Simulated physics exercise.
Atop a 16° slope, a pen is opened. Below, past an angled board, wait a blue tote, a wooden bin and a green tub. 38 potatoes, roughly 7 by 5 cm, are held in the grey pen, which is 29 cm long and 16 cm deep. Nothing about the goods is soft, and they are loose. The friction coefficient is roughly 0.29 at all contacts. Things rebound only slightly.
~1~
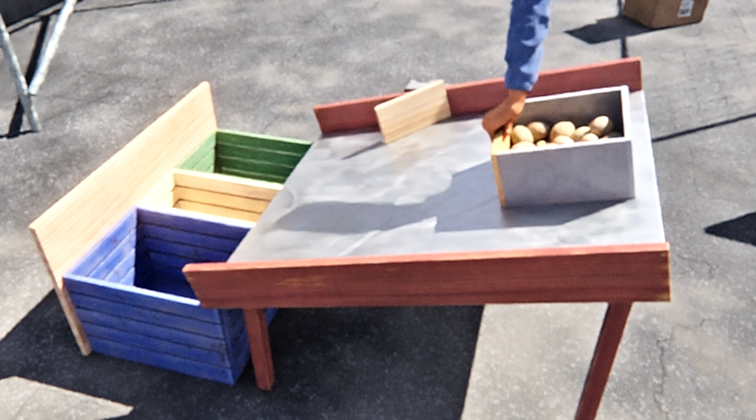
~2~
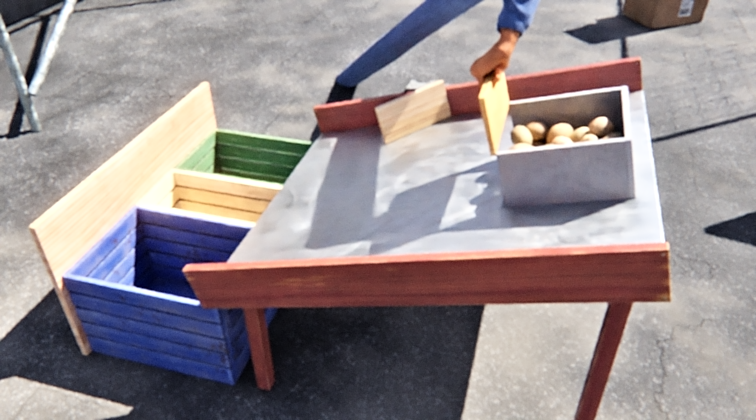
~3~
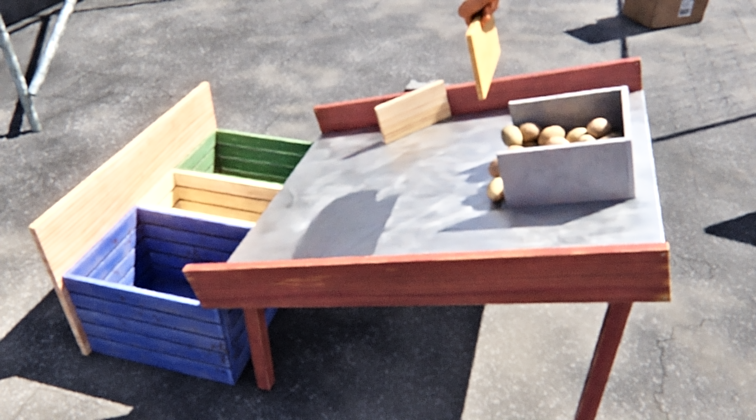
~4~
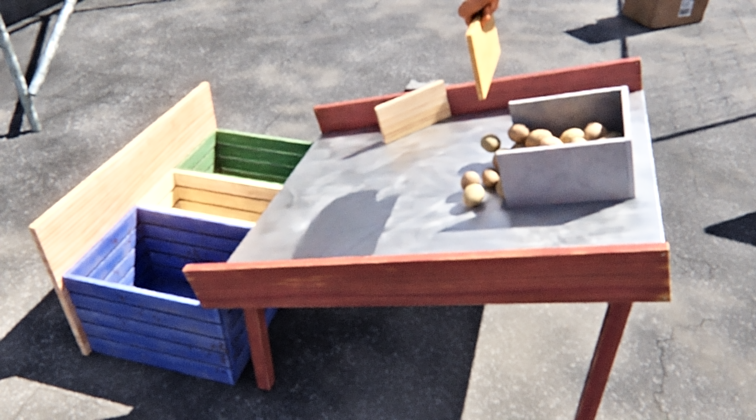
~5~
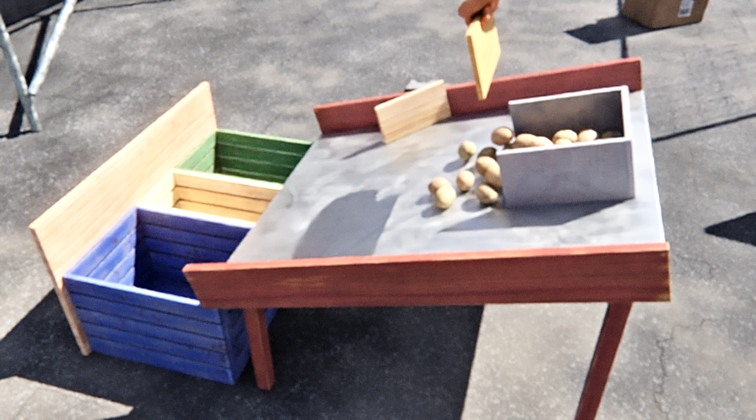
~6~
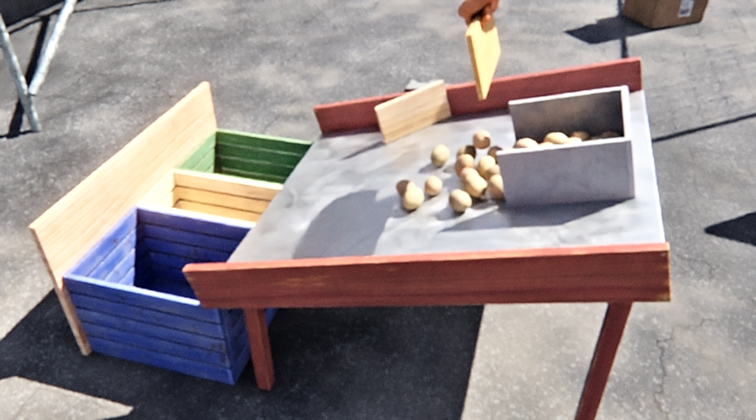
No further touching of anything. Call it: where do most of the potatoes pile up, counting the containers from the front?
Most pile up in the second container.
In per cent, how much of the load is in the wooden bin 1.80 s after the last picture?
I'd put it near 45 in a hundred by then.
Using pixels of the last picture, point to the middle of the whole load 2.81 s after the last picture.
I'd put the middle close to (196, 257) in the last view.
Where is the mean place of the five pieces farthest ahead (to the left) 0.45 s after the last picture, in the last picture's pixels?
Centre: About (281, 187) px.
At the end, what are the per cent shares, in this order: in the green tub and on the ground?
It works out to roughly 25 per cent and 0 per cent, in that order.
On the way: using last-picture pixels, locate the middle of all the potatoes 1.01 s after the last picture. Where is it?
Somewhere around (259, 195) in pixels.
Then, 0.45 s after the last picture, 10 still in the grey pen, 26 on the slope and 2 in the air.
Then, 1.01 s after the last picture, 1 still in the grey pen, 4 in the blue tote, 9 in the wooden bin, 4 in the green tub, 17 on the slope and 3 in the air.
Then, 1.80 s after the last picture, 11 in the blue tote, 18 in the wooden bin, 8 in the green tub and 1 on the slope.
Outcome (2.81 s after the last picture), 11 in the blue tote, 18 in the wooden bin and 9 in the green tub.
